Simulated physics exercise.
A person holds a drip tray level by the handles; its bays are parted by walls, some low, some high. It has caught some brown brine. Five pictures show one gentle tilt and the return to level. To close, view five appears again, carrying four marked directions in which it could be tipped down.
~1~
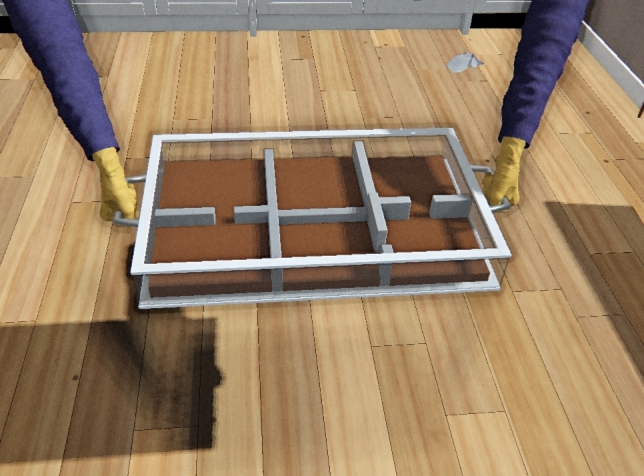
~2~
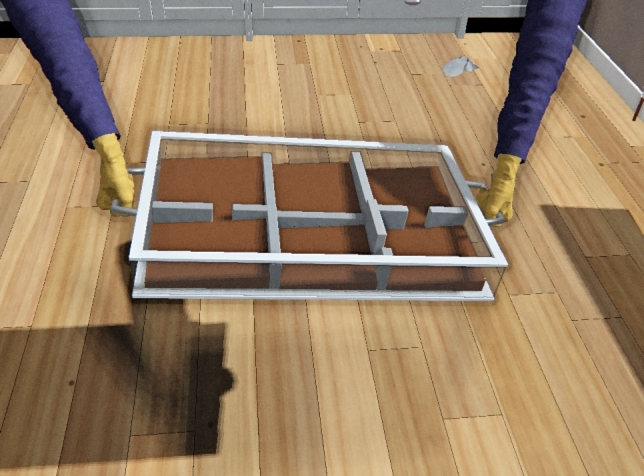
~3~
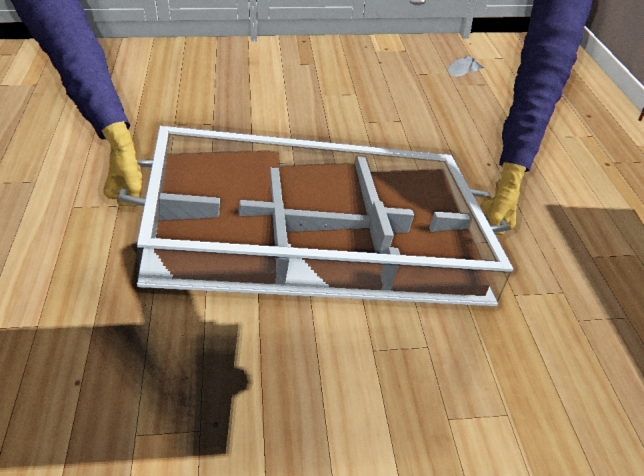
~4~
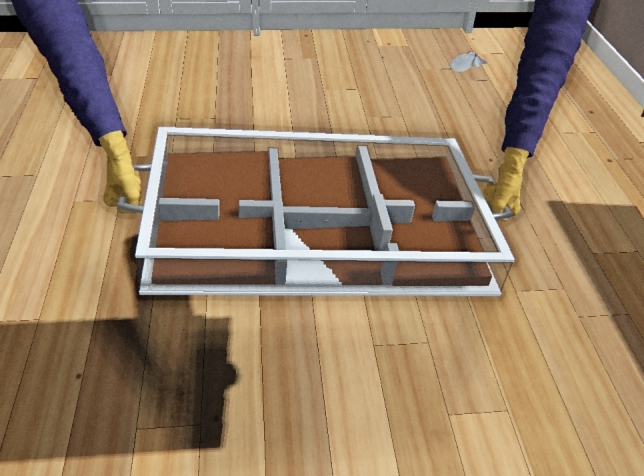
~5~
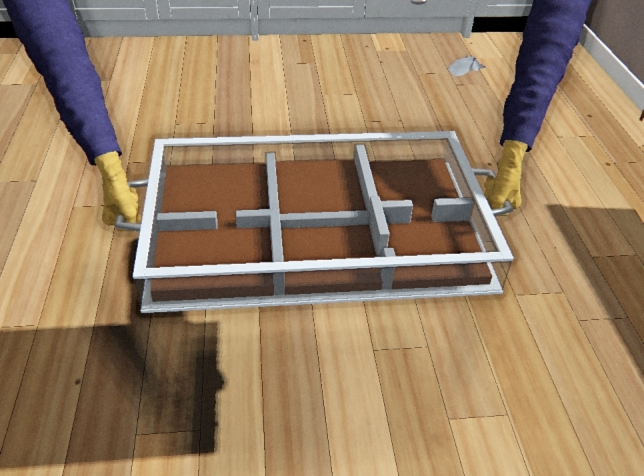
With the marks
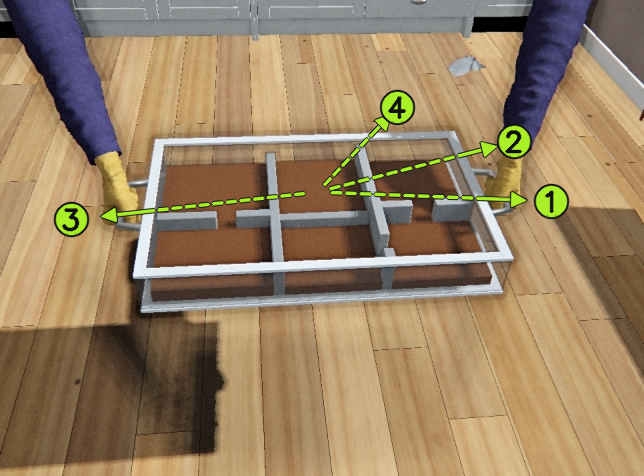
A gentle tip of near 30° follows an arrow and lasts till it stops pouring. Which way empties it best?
Take 4.
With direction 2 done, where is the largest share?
It is the back right one.
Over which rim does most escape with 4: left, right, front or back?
Over the back one.
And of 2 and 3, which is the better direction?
Here it is direction 2.
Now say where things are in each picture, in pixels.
The tray is level; deepest in the front left bay, at (214, 251), shallowest in the back right.
Tipped about 6° down to the back right; no wall is crossed.
Tipped about 10° down to the back right; liquid runs over the wall between the back left and back middle bays.
Tipped about 5° down to the back right; no wall is crossed.
The tray is level; deepest in the back middle bay, at (319, 189), shallowest in the front right.
On the marked copy, 1 ends at (520, 199); 2 ends at (491, 147); 3 ends at (106, 215); 4 ends at (386, 118).
With 1, about 56 % stays in the tray, the largest part in the front right bay.
With 2, about 42 % stays in the tray, the largest part in the back right bay.
With 3, about 54 % stays in the tray, the largest part in the front left bay.
With 4, about 32 % stays in the tray, the largest part in the back right bay.
